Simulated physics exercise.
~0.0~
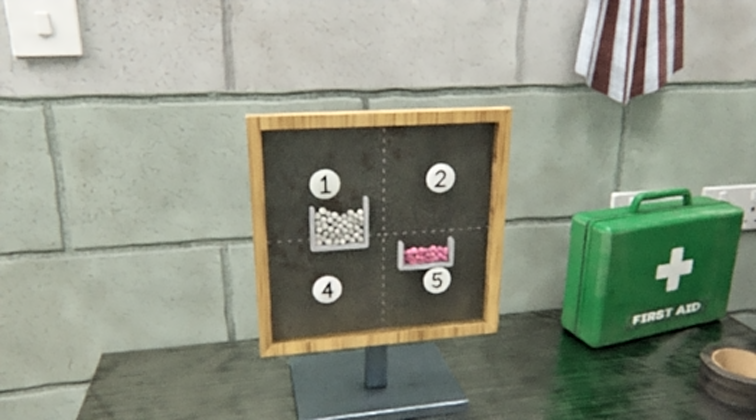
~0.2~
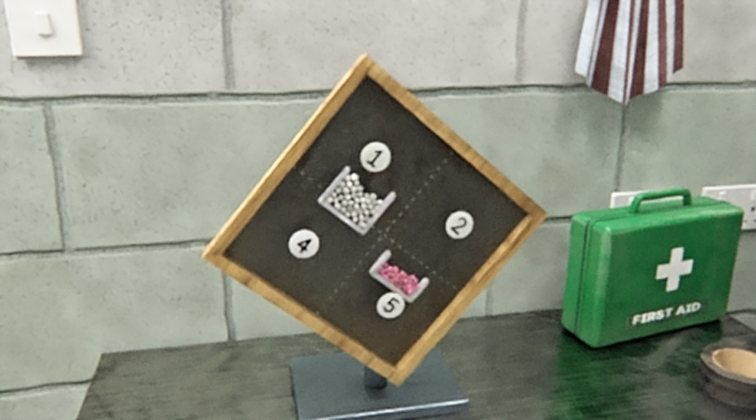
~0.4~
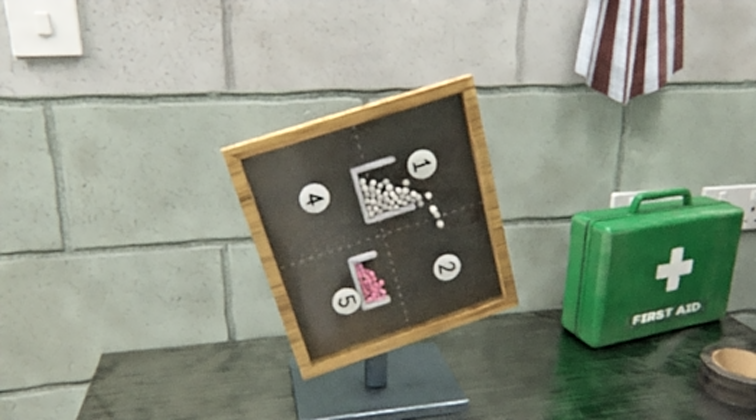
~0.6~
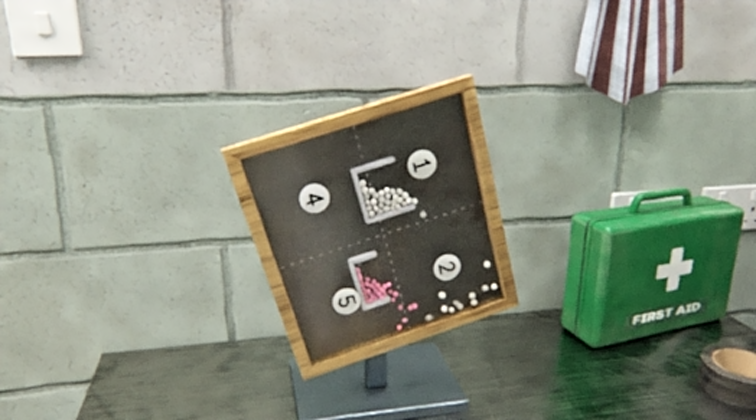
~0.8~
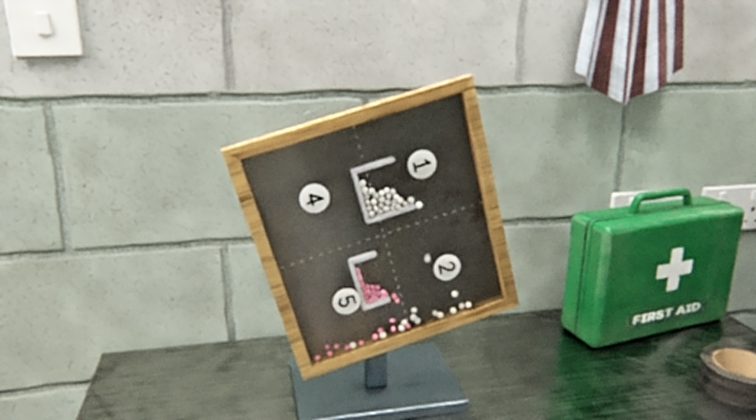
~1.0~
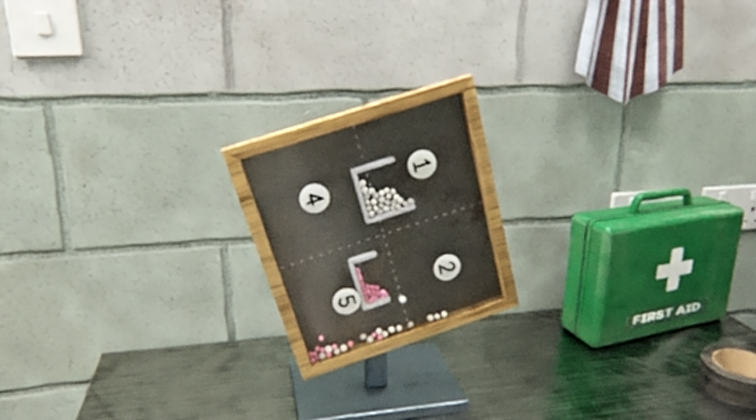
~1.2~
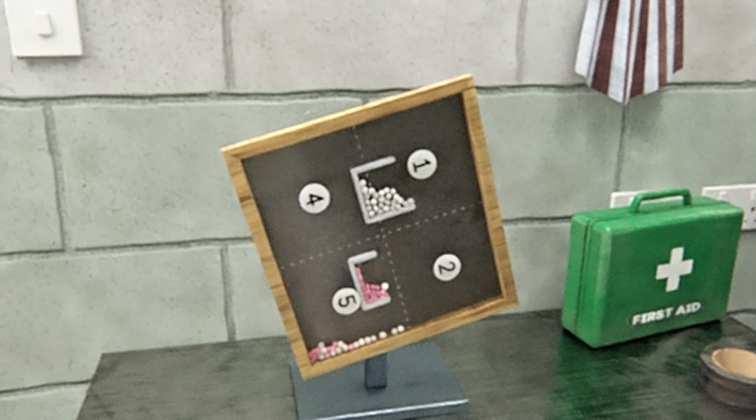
A square, wood-framed dark board on a grey stand faces a still camera, its quarters numbered and divided by dashed lines, with a tray of white balls at upper left and a smaller tray of pink ones at lower right. It stands on a dark tabletop against a pale block wall, with a green first aid case and a striped cloth to the right. The board turns clockwise onto a corner, then nearly onto its side. White balls spill from their tray, then pink ones follow. They scatter along the lower edge, roll left and settle in the bottom corner below the five, while both trays keep some balls.
